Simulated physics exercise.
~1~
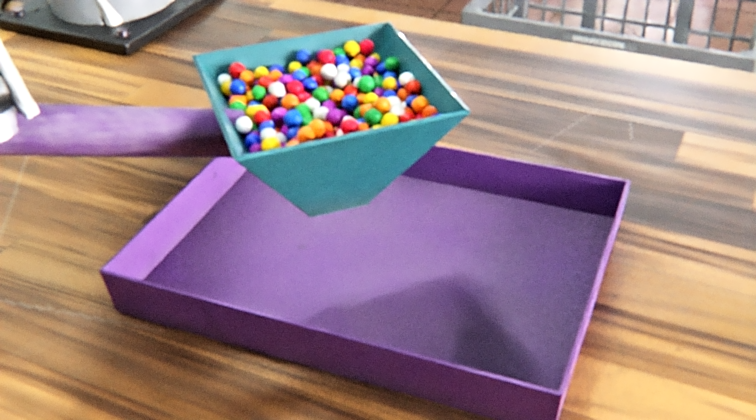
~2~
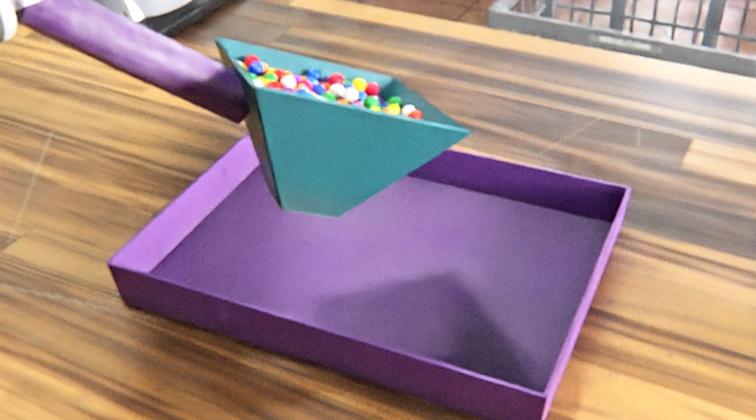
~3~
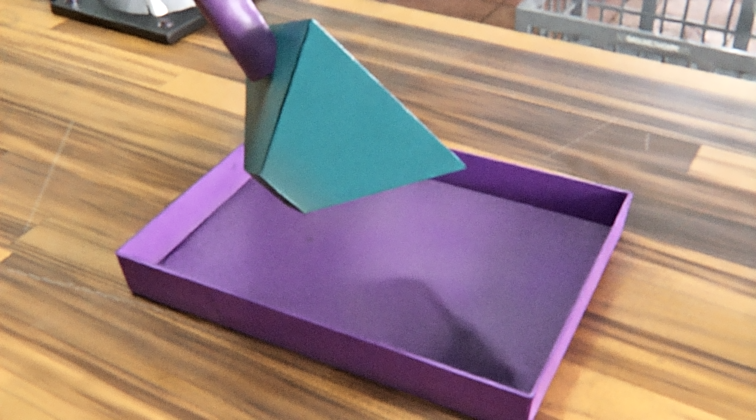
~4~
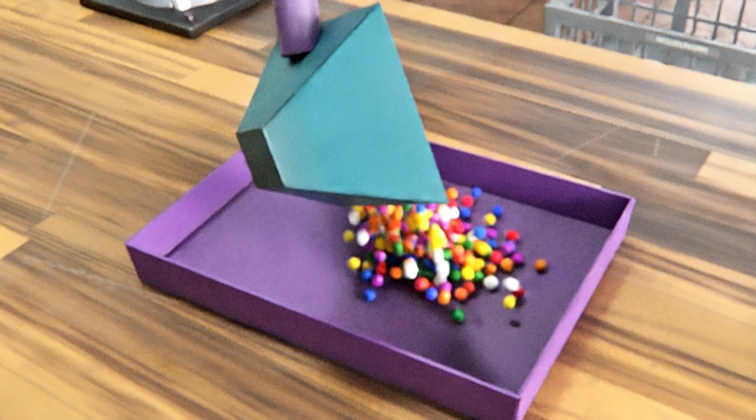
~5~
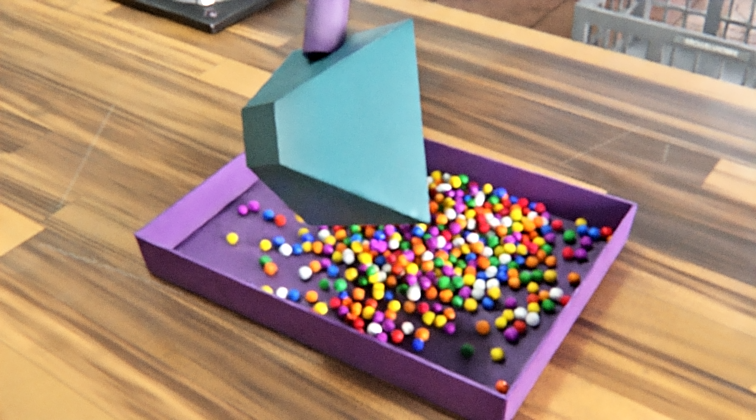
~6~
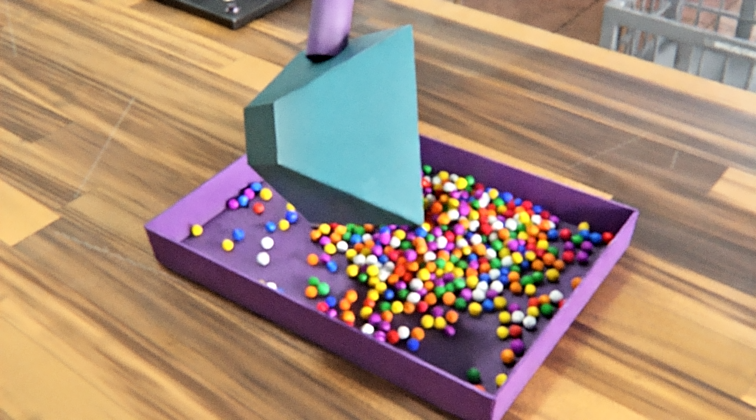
To begin with, a teal scoop with flared sides and a purple handle sits level above an empty purple tray on a striped wooden surface, filled with small colourful beads. The handle rises on the left and the scoop tips toward the right, with the beads still inside. It tilts further until its underside hides them from view, while the tray stays empty. Then the beads pour over the lower edge and scatter across the tray. At the end the scoop stays steeply tipped, and the beads lie thickly across the middle and right, with only a few on the left.
